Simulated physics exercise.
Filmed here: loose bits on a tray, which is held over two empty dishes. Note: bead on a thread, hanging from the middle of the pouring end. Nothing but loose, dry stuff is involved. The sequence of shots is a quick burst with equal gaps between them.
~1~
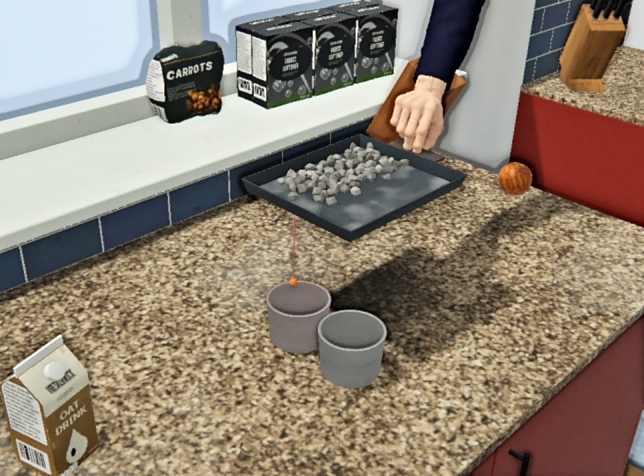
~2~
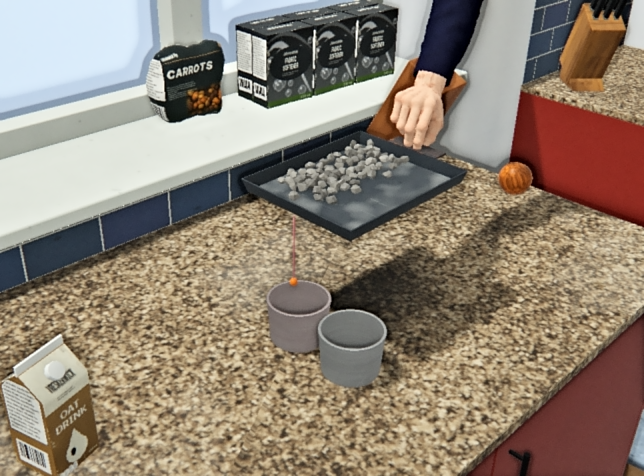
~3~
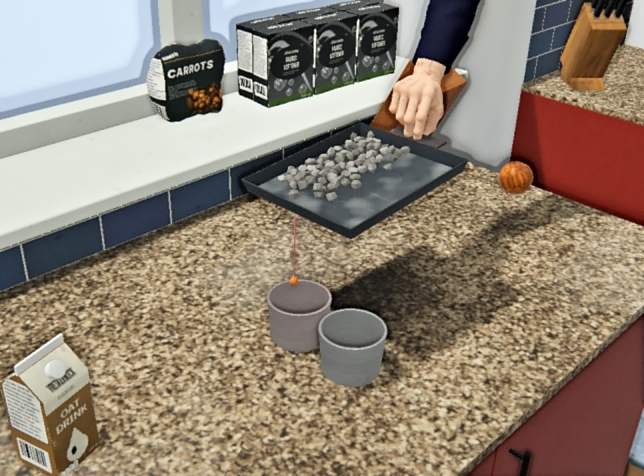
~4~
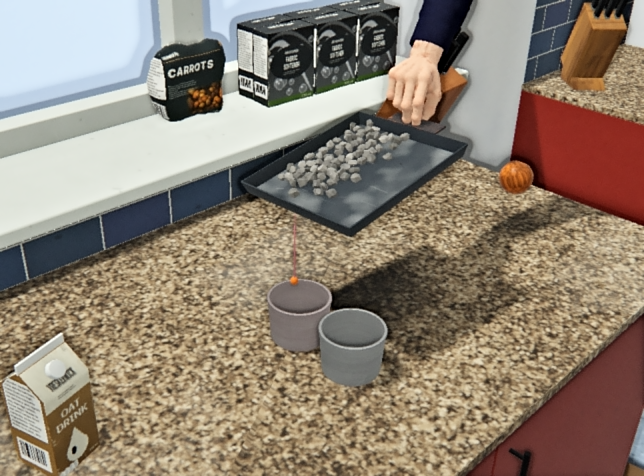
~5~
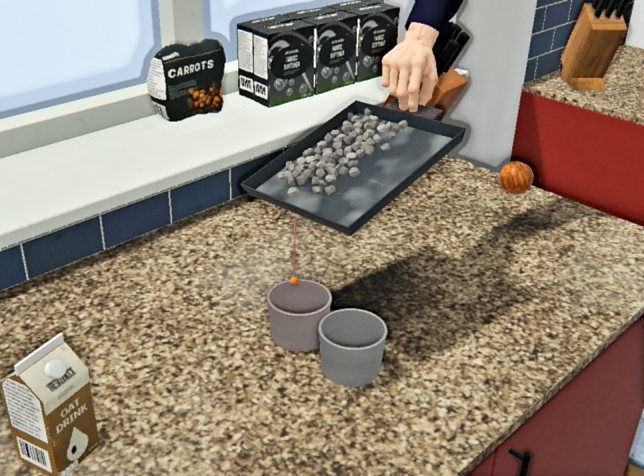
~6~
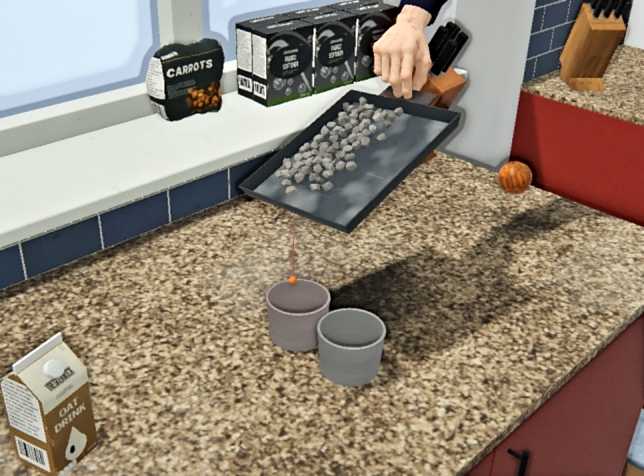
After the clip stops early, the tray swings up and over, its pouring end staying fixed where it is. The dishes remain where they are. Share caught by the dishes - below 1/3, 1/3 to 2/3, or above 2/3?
Below 1/3.
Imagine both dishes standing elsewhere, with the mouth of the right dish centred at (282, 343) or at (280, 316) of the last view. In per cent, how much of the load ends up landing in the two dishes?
10 and 60 %.
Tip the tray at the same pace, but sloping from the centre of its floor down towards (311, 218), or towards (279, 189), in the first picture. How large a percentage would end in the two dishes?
About 20 %, then 0 %.
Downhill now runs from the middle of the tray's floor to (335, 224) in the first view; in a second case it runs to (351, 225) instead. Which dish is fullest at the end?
First right, then the right-hand dish.
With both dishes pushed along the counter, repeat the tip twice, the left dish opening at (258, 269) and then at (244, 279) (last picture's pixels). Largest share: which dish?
In turn: The dish on the left-hand side, then the dish on the left-hand side.
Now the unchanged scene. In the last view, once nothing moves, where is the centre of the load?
Near (228, 318), more or less.
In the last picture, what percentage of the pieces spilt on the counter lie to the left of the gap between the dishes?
That's about 100 per cent of the spill.
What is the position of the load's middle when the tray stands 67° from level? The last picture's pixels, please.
Around (267, 186).
Shortly afterwards, tray tipped steeply; all but a few on the tray; only a few in the air.
Next, tray tipped past a quarter turn; a little on the tray; the bulk outside both; a little in the air.
Some moments later, tray tipped past a quarter turn; only a few in the left dish; all but a few outside both.
In the end, tray tipped past a quarter turn; none at all in the right dish; only a few in the left dish; all but a few outside both.
